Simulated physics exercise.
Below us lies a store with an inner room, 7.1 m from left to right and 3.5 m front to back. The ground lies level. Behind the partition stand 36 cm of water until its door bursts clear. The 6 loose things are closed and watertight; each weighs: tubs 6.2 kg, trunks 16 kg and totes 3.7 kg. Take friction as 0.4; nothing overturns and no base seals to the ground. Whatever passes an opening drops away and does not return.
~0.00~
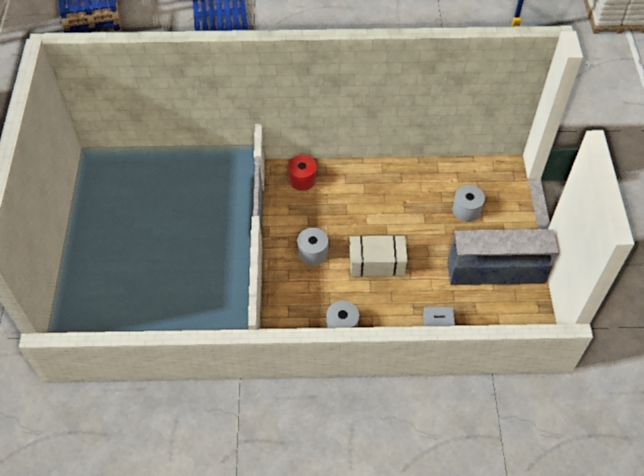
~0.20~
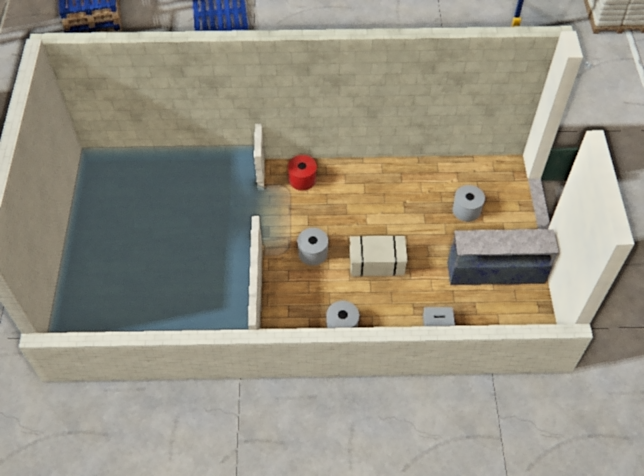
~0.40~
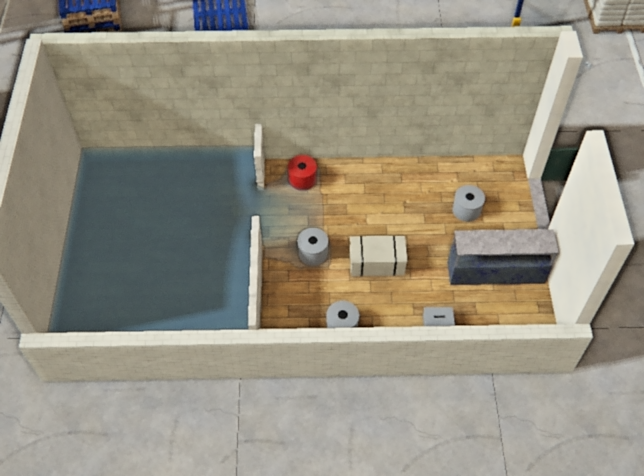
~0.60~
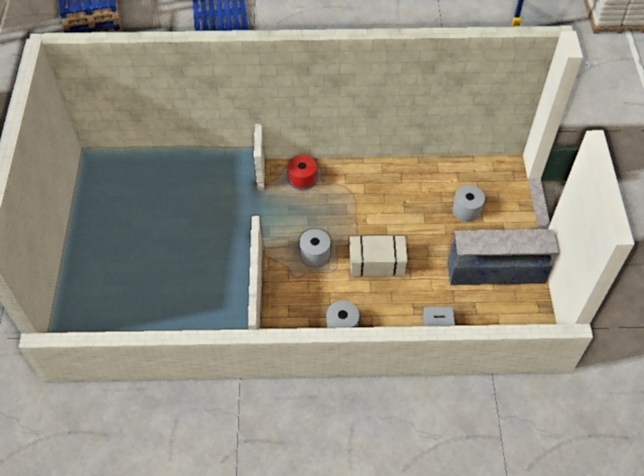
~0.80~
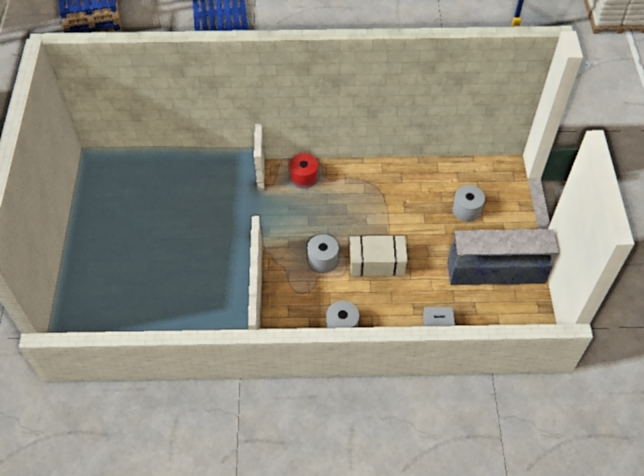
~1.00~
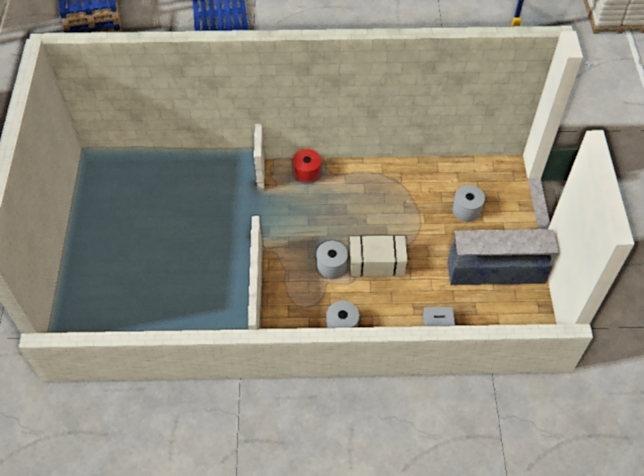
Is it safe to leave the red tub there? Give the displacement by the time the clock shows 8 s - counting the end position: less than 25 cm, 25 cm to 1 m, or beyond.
The red tub gets carried off.
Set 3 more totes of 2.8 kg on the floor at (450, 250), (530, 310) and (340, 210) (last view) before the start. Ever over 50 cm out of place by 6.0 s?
In turn: Over, less, past it.
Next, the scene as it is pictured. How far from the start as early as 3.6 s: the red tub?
About 200 cm.
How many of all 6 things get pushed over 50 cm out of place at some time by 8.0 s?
6 of them.
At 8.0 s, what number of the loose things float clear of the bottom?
At that moment 3.
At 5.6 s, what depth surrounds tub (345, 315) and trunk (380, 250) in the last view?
About 4 and 8 cm.
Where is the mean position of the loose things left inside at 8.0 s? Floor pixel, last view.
Near (401, 307).
After 1.6 s the red tub is near (313, 155), 0.3 m from its start, aground; 0 of 6 are out; 0 afloat.
After 3.6 s the red tub is near (446, 169), 2.2 m from its start, afloat; 1 of 6 are out; 3 afloat.
After 5.6 s the red tub has gone out; 2 of 6 are out; 3 afloat.
After 8.0 s the red tub has gone out; 2 of 6 are out; 3 afloat.
